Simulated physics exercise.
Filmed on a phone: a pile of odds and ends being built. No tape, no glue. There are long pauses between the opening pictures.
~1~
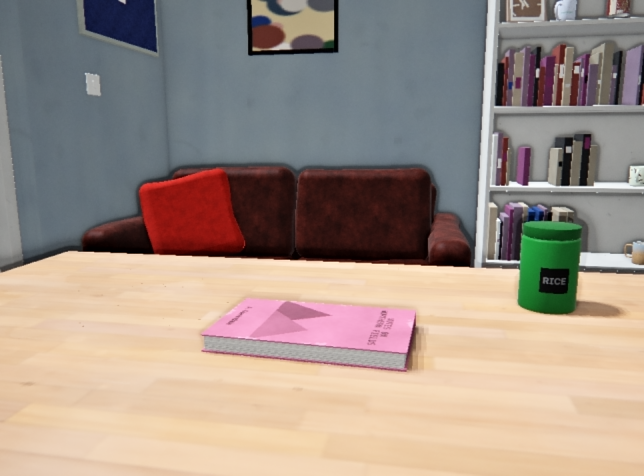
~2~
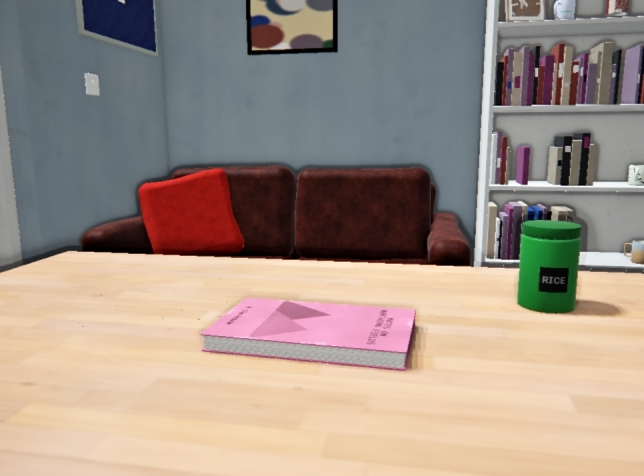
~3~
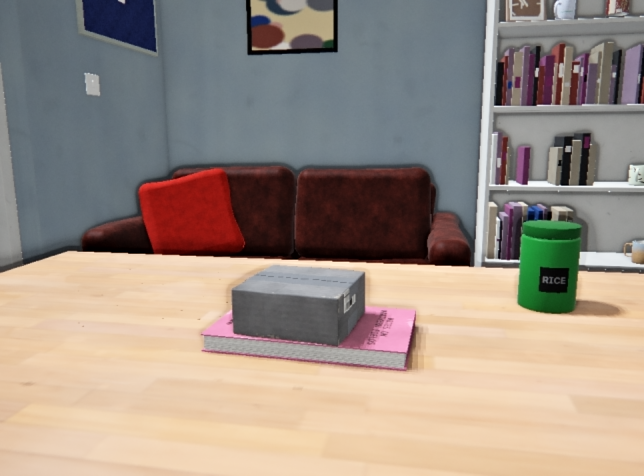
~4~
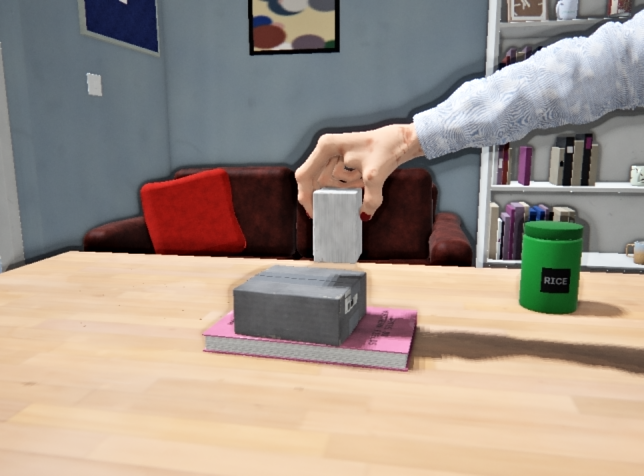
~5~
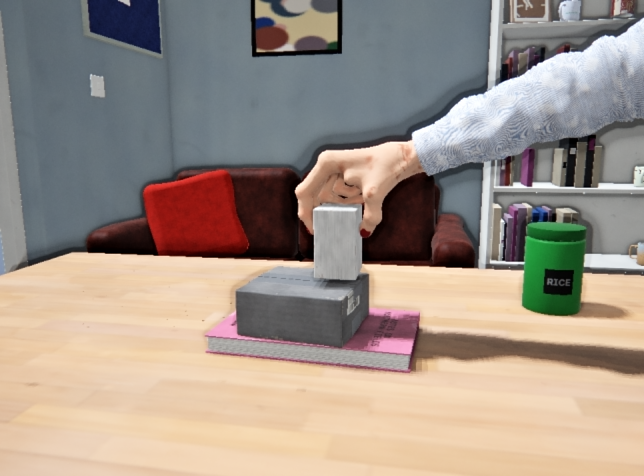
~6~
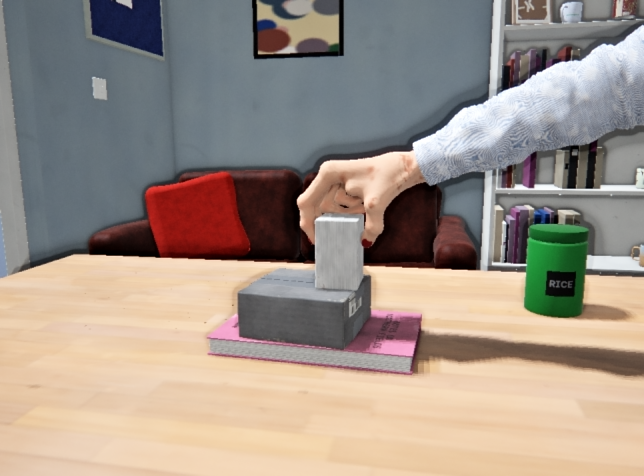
The clip shows a pink book on a wooden table near a green rice jar, then a grey box lying on the book, before a hand lowers a pale block onto the box and keeps hold of it.
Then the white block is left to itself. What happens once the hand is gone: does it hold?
In the end the pile holds.
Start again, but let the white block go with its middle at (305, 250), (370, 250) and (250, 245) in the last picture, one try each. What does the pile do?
In the first case it keeps its balance; in the second case it gives way; in the third case it gives way.
Then, 0.60 s past the last view, nothing moves.
Then, 1.60 s past the last view, white block resting near (340, 251).
Finally, all 4 still in place. Final places as the last picture's camera would see them, white block near (341, 251). The pile keeps its balance.
